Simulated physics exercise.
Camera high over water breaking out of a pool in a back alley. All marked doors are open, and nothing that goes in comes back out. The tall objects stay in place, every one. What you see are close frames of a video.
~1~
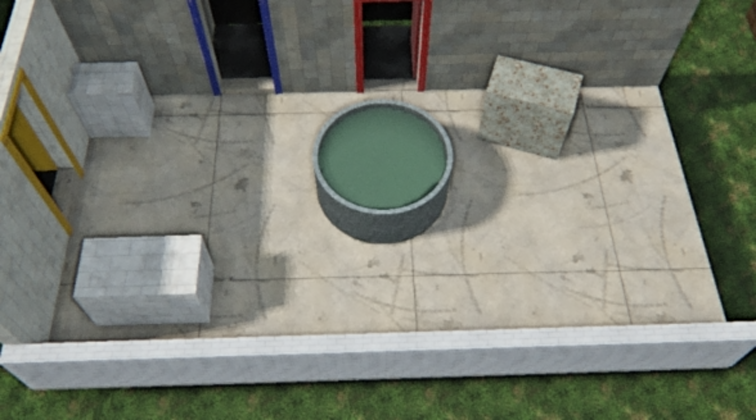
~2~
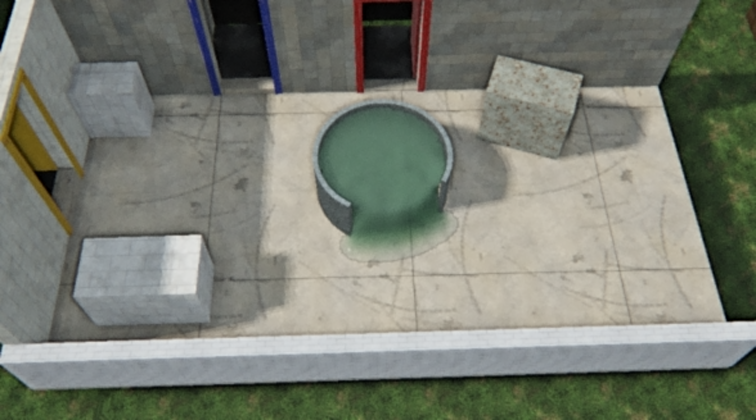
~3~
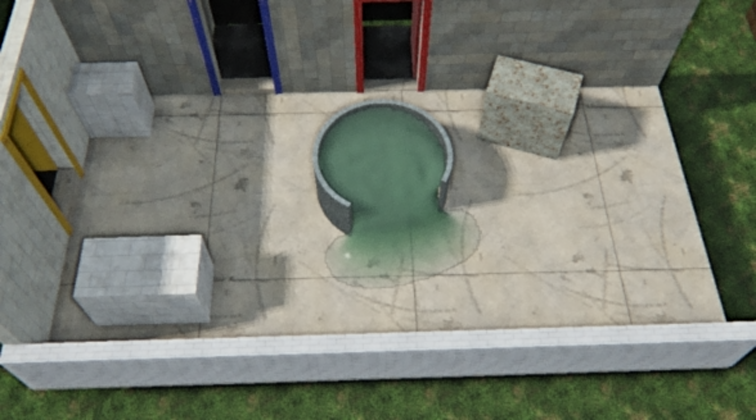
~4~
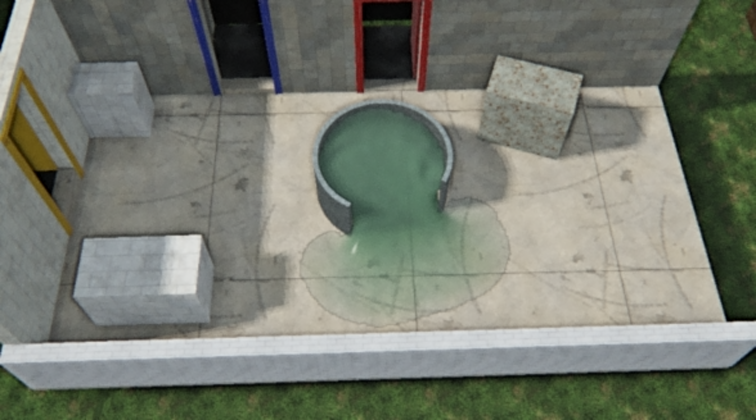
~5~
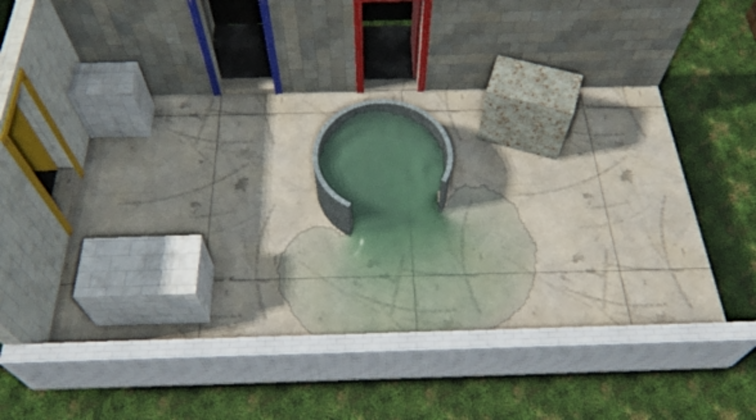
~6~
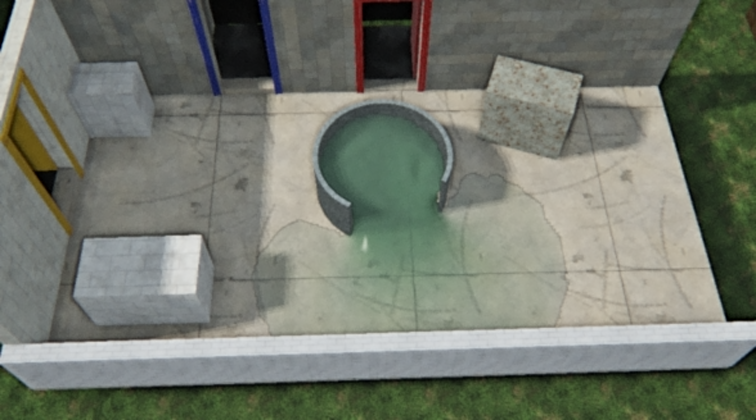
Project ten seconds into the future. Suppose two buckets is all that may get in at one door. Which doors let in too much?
One by one: Blue door: Up to two buckets. Yellow door: Up to two buckets. Red door: Up to two buckets.
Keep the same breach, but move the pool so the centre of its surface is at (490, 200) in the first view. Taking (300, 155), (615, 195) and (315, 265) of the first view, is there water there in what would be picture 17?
I'd say still dry for the first, still dry for the second and swamped for the third.
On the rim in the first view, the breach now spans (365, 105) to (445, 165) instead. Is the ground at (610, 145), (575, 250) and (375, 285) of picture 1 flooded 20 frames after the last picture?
The first spot is swamped, the second swamped, the third spared.
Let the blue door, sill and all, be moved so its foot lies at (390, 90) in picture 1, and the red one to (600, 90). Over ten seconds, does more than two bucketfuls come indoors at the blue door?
Note: Blue lets in too little.
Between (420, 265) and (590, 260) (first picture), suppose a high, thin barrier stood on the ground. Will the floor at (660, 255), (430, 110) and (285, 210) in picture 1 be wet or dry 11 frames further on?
Lab note - point 1: Inundated; point 2: Parched; point 3: Parched.
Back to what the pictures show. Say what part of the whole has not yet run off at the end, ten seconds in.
Close to 48 %.
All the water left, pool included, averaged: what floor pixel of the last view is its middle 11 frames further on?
Somewhere near (420, 271).
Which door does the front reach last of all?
Looking at the pictures, the answer is the red door.
A moment on, water covers 30 % of the floor; the blue door not reached, the yellow door not reached, the red door not reached.
Next, water covers 35 % of the floor; the blue door not reached, the yellow door not reached, the red door not reached.
Then, water covers 50 % of the floor; the blue door not reached, the yellow door not reached, the red door not reached.
Later, water covers 75 % of the floor; the blue door wet at the sill, nothing in, the yellow door wet at the sill, nothing in, the red door wet at the sill, nothing in.
In the end, water covers 80 % of the floor; the blue door wet at the sill, nothing in, the yellow door wet at the sill, nothing in, the red door wet at the sill, nothing in.
